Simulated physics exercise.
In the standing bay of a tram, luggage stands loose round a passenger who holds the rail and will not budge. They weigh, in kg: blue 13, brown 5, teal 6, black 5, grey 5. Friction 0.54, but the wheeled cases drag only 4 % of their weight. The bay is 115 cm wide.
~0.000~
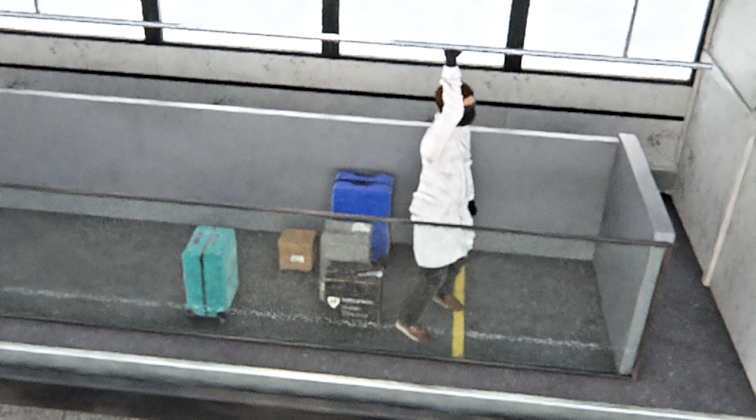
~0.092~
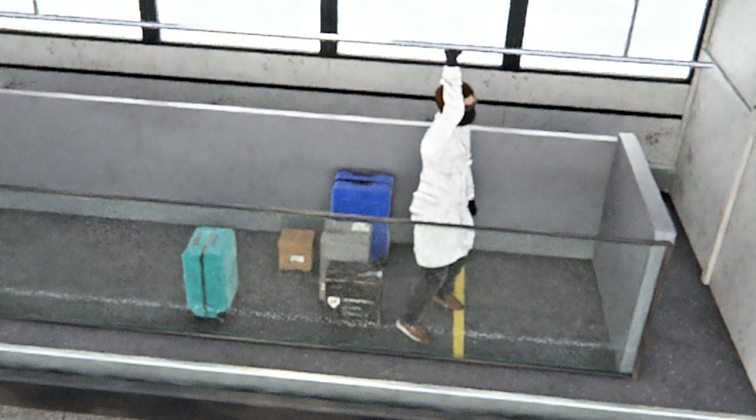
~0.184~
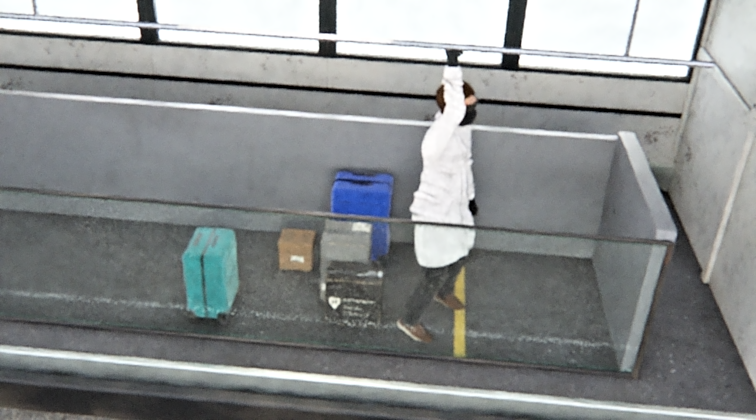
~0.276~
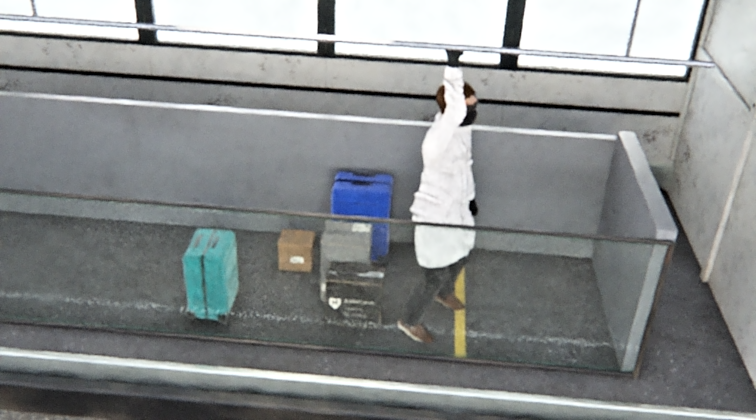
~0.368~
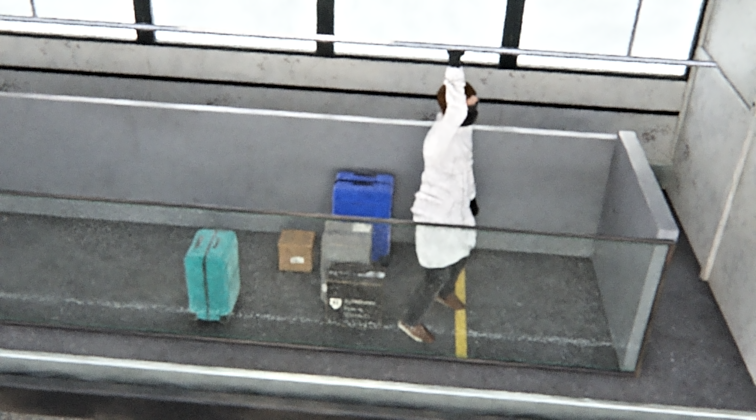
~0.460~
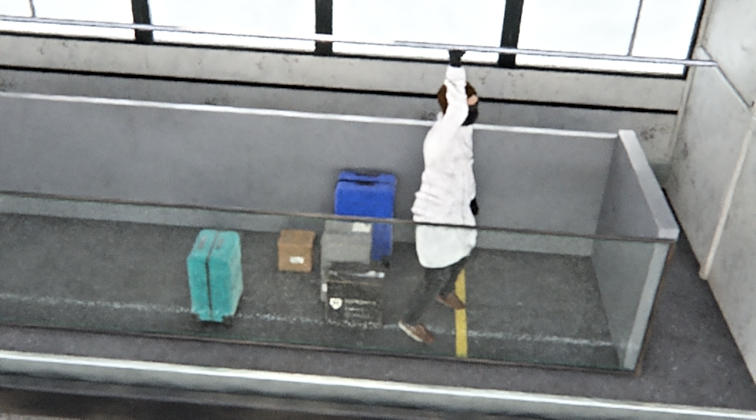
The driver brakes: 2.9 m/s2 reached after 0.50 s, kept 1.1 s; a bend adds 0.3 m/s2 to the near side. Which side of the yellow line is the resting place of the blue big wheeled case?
The blue big wheeled case ends beyond the yellow line.
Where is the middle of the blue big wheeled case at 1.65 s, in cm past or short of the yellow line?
About 70 cm past it.
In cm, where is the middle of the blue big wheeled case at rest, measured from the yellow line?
About 70 cm past it.
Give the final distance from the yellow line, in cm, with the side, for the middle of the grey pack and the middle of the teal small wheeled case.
Grey pack 70 short, teal small wheeled case 80 short.
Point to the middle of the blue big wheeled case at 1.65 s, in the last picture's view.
Near (577, 250).
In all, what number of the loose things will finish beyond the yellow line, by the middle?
1 of them.
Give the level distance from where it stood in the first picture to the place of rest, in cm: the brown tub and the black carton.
Brown tub 0, black carton 15.
After 0.75 s the blue big wheeled case is 48 cm short of the yellow line, tilted 0°, near (389, 223) in the last picture's view; the teal small wheeled case 129 cm short of the yellow line, tilted 0°.
After 1.15 s the blue big wheeled case is 9 cm past the yellow line, tilted 0°, near (478, 235) in the last picture's view; the teal small wheeled case 85 cm short of the yellow line, tilted 0°.
After 1.65 s the blue big wheeled case is 71 cm past the yellow line, tilted 0°, near (577, 250) in the last picture's view; the teal small wheeled case 77 cm short of the yellow line, tilted 0°.
When all is still (2.3 s), blue big wheeled case crosses the yellow line; brown tub stops short of the yellow line; teal small wheeled case stops short of the yellow line; black carton stops short of the yellow line; grey pack stops short of the yellow line.
